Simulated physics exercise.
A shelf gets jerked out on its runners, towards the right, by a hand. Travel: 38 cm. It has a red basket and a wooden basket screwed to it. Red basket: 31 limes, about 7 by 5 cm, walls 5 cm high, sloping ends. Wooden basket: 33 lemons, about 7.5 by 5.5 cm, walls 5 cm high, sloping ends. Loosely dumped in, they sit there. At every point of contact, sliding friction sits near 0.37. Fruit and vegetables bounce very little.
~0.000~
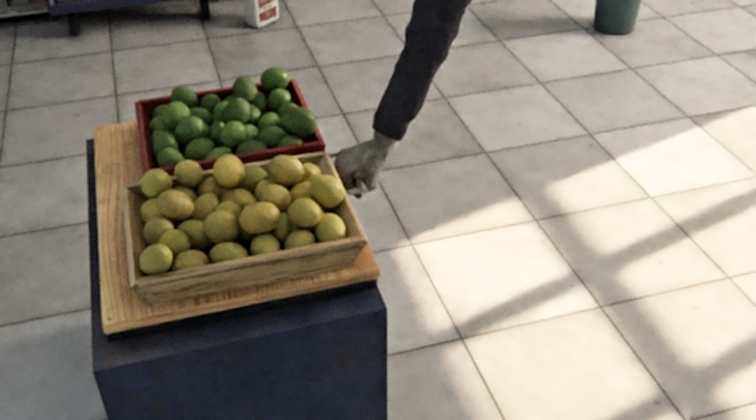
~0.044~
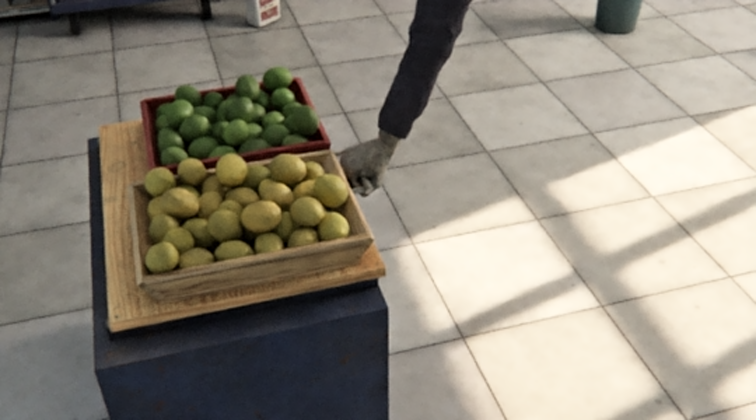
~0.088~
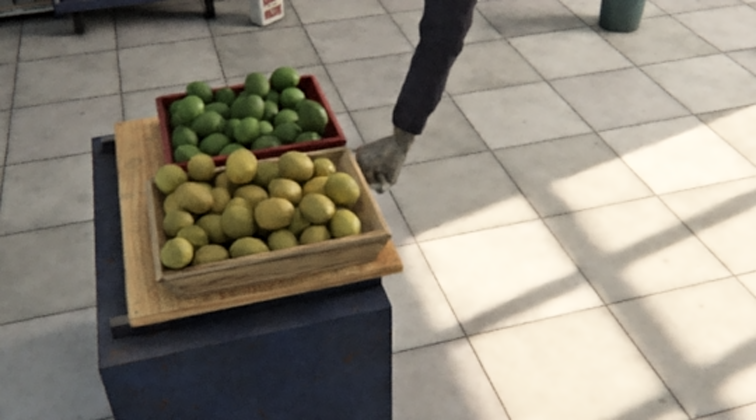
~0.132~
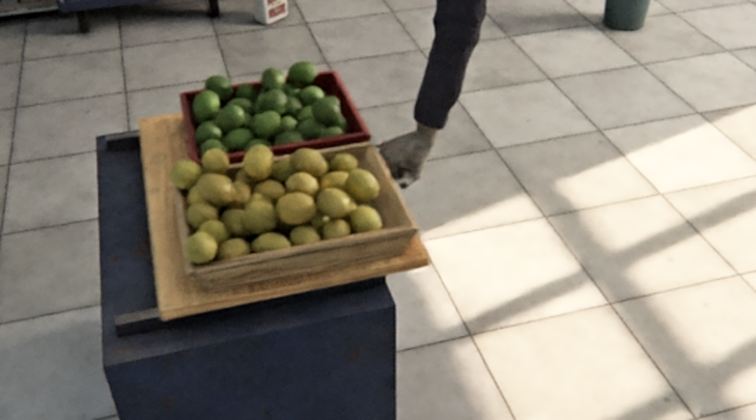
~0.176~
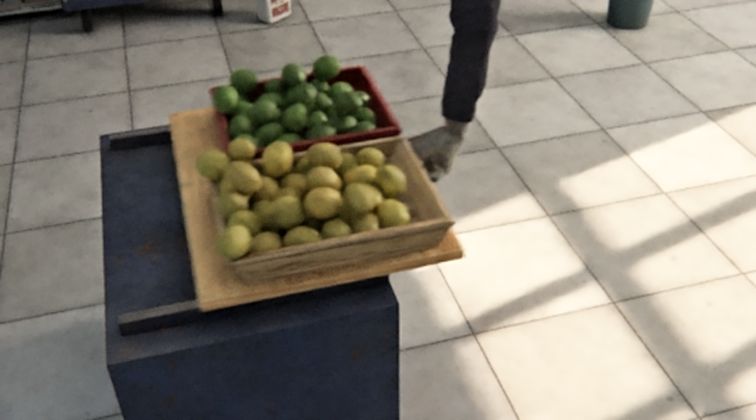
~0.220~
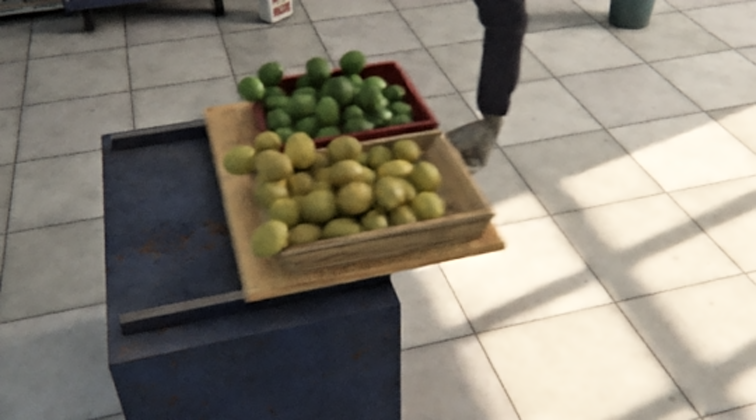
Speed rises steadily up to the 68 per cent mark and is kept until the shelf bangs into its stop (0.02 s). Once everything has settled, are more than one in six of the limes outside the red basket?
Yes.
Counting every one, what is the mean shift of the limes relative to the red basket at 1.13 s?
Mean shift: Around 10 cm, to the right.
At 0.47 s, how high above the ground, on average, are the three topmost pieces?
Roughly 88 centimetres.
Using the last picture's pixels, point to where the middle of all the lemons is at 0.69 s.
In the last picture they centre on about (480, 165).
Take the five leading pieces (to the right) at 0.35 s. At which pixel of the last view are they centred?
Pixel (497, 108), give or take.
After 0.27 s, the runners reach their end.
After 0.35 s, red basket 30 in, 1 out and wooden basket 30 in, 3 out.
After 0.47 s, red basket 27 in, 4 out and wooden basket 24 in, 9 out.
After 0.69 s, red basket 23 in, 8 out and wooden basket 21 in, 12 out.
When it is over (at 1.13 s), red basket 23 in, 8 out and wooden basket 21 in, 12 out. Asked share, 8 of 31, 26 per cent.
